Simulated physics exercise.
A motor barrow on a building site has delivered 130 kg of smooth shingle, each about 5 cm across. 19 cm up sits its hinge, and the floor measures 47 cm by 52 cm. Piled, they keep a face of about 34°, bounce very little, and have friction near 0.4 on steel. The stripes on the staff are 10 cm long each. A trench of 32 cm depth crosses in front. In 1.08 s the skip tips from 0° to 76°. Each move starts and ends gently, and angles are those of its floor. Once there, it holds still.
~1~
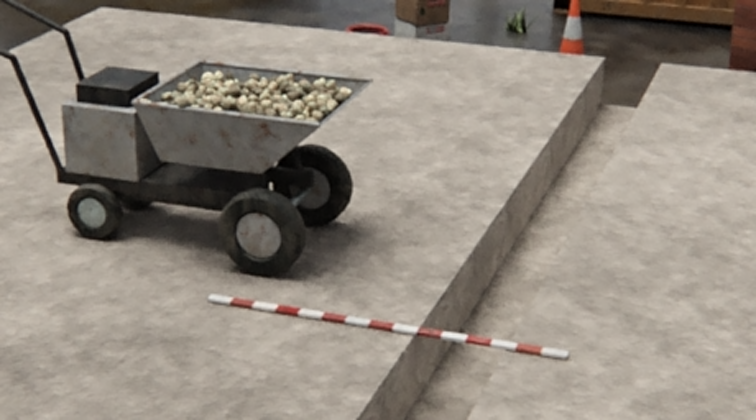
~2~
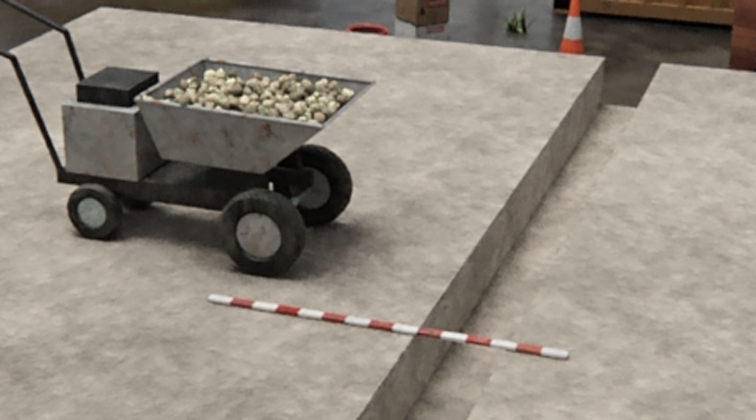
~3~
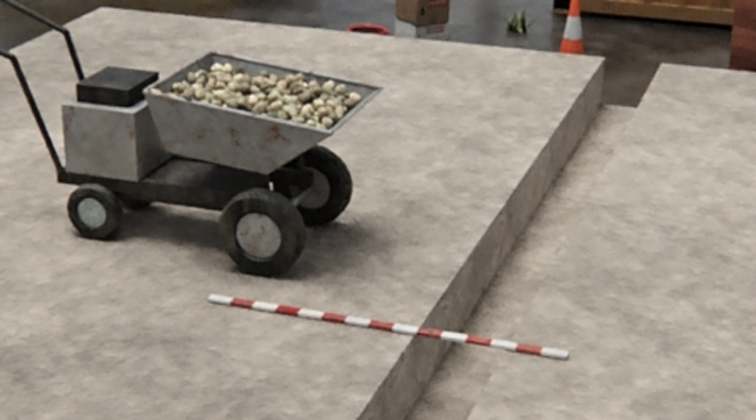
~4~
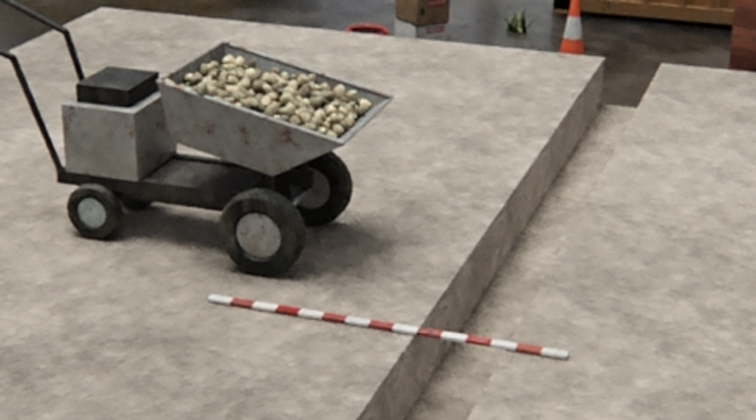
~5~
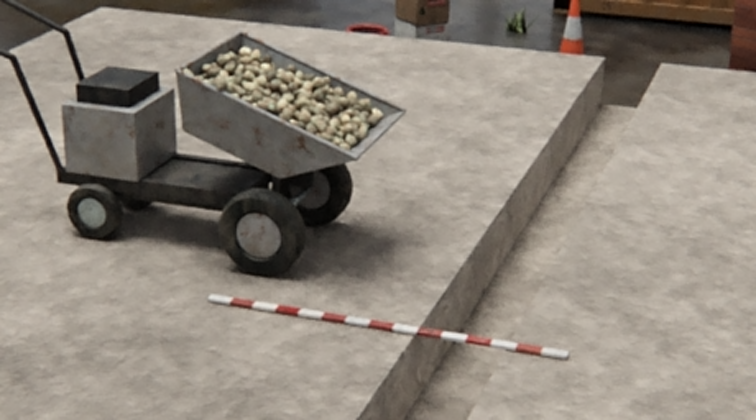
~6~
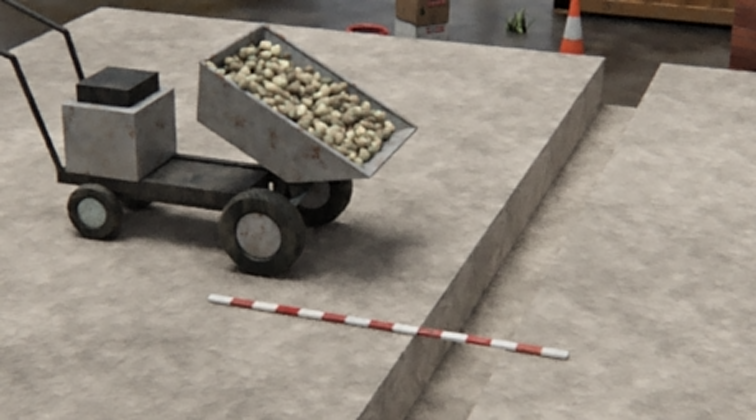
On a concrete building site, a small motor barrow loaded with pale, rounded stones stands near a trench, a red-and-white striped staff lying across the edge. Its skip starts level, then its left end rises gently and steadily, leaving it sloping down to the right with the stones still inside.
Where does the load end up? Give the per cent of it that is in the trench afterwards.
Some 62 per cent of it.
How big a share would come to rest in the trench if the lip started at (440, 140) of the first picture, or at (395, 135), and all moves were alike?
First spot about 20, second spot about 90 per cent.
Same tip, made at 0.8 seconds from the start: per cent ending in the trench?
Trench share: Approx. 60%.
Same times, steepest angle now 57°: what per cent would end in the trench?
Then about 85 per cent.
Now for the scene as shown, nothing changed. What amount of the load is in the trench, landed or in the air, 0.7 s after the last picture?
Approx. 40 % of the load.
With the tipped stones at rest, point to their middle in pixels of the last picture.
Resting centre: About (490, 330).
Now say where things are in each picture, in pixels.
In the first frame, lip at (320, 125), floor tilted 0°, highest stones at (292, 90).
In the second frame, lip at (323, 127), floor tilted 1°, highest stones at (256, 88).
In the third frame, the skip is at 6°, its lip at (332, 133); the top of the load is at (216, 77).
In the fourth frame, the skip is at 12°, its lip at (344, 144); the top of the load is at (219, 69).
In the fifth frame, the skip is at 20°, its lip at (357, 159); the top of the load is at (236, 60).
In the sixth frame, the skip is at 29°, its lip at (370, 177); the top of the load is at (257, 54).
Then, 0.4 s after the last picture the floor is at 64°, 97 % in the skip, 3 % short of the trench; the foremost stones are at (430, 250).
Then, 0.7 s after the last picture the floor is at 76°, 45 % in the skip, 18 % short of the trench, 38 % in the trench; the foremost stones are at (535, 320).
Then, 1.1 s after the last picture the floor is at 76°, 26 % in the skip, 18 % short of the trench, 56 % in the trench; the foremost stones are at (557, 326).
Then, 3.0 s after the last picture the floor is at 76°, 20 % in the skip, 17 % short of the trench, 62 % in the trench; the foremost stones are at (575, 327).
